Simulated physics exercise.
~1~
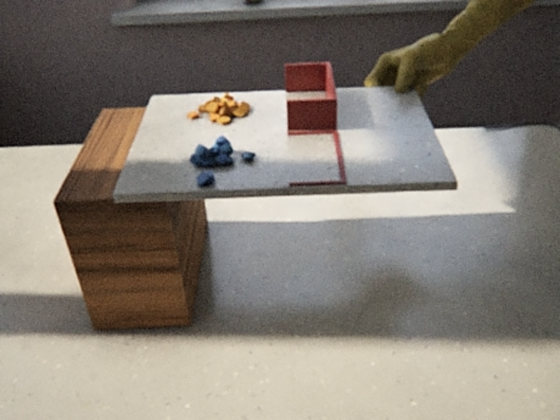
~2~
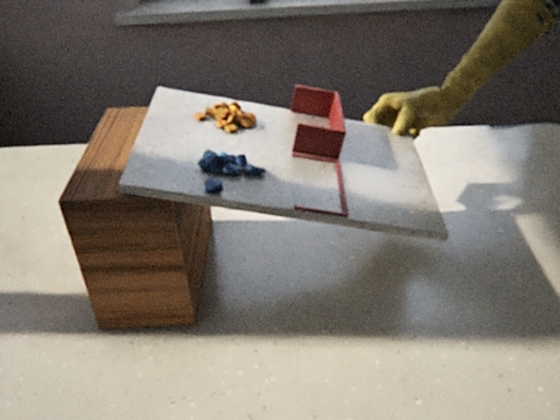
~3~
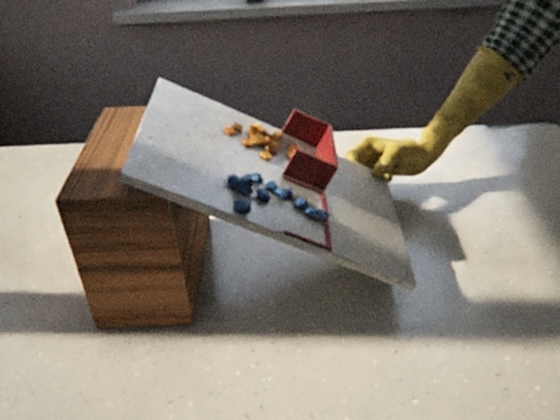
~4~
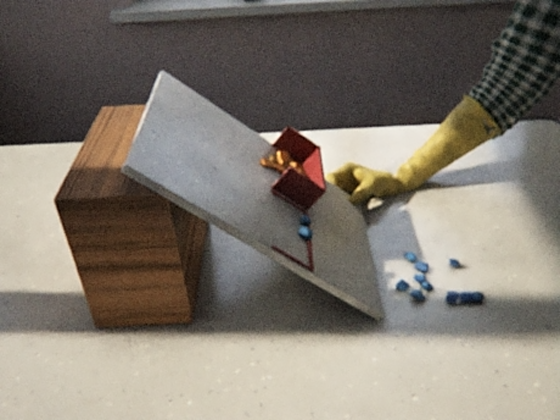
A yellow-gloved hand in a dark checked sleeve holds the right end of a pale board above a white speckled surface, its left end resting on a brown wooden block, seen from the front and slightly above. On the board sit an orange heap at the back and a blue heap in front, with a red open barrier and a low red strip to their right. The hand lowers its end, and the board tilts steeper. Both heaps start sliding down toward the barriers. Finally the orange pieces gather against the back barrier, while most blue ones pass the strip and lie scattered on the surface at right.
